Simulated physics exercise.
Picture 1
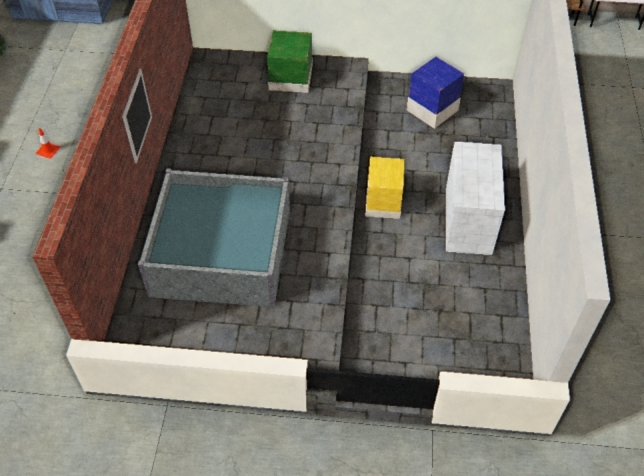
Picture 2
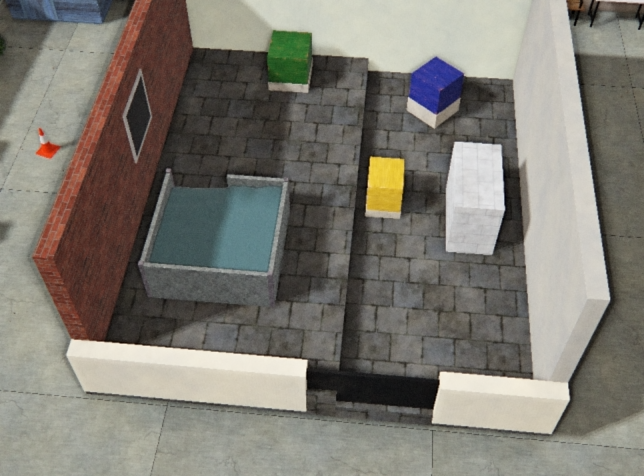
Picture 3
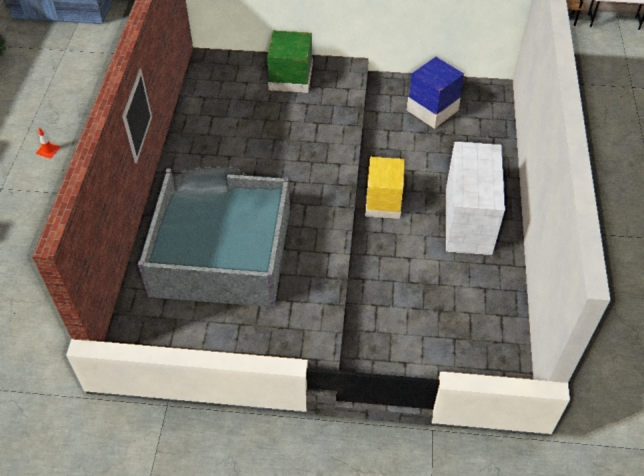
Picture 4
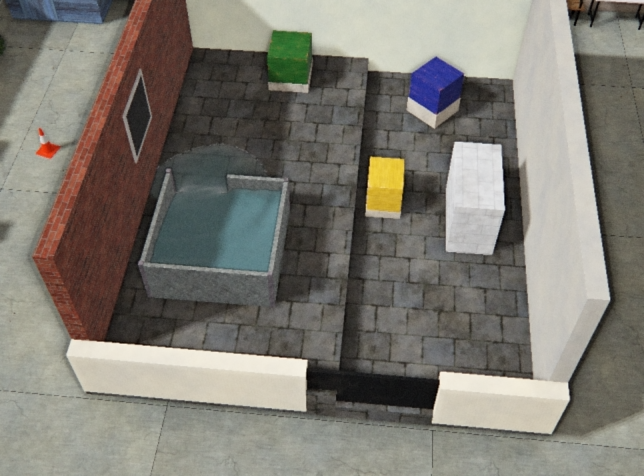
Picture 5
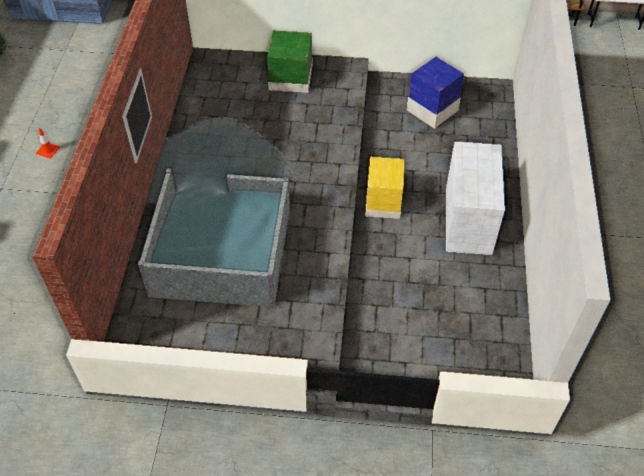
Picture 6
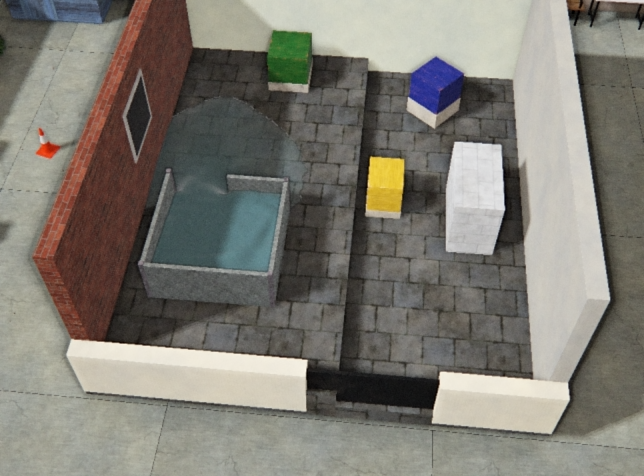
To begin with, still water fills an open grey tank beside a brick wall in a walled yard with green, blue and yellow crates. A gap opens in the tank's far side, and water pours out, spreading in a widening rounded sheet across the paving toward the green crate.
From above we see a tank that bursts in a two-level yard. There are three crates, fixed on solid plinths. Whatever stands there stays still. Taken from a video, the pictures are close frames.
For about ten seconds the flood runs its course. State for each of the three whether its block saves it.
The green crate is not saved and gets wet. The blue crate is saved. The yellow crate is saved.
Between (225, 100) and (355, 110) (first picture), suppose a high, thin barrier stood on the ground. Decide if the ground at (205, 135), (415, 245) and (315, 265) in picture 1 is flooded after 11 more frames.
First inundated, then unwetted, then unwetted.
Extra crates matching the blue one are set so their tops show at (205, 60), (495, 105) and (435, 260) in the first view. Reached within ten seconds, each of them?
Crate one is touched by the flood; crate two avoids the flood; crate three avoids the flood.
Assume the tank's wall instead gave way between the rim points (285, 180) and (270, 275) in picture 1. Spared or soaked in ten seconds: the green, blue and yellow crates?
Then the green crate is untouched, the blue crate is untouched and the yellow crate gets flooded.
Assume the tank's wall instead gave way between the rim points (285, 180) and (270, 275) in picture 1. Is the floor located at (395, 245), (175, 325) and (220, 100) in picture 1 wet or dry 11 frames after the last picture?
Place one: Reached by the flood. Place two: Spared by the leak. Place three: Spared by the leak.
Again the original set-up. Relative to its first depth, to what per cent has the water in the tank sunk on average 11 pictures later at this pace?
Near 52 in a hundred.
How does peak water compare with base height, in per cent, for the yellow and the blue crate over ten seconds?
About 80 percent and about 70 percent.
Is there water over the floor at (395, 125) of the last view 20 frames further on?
Answer: Flooding.
A moment on, water covers 25 % of the floor; the green crate water round its plinth, the blue crate not reached, the yellow crate not reached.
Next, water covers 30 % of the floor; the green crate water round its plinth, the blue crate not reached, the yellow crate water round its plinth.
Then, water covers 40 % of the floor; the green crate water round its plinth, the blue crate water round its plinth, the yellow crate water round its plinth.
Later, water covers 65 % of the floor; the green crate water round its plinth, the blue crate water round its plinth, the yellow crate water round its plinth.
In the end, water covers 95 % of the floor; the green crate was topped, the blue crate stayed above the water, the yellow crate stayed above the water.
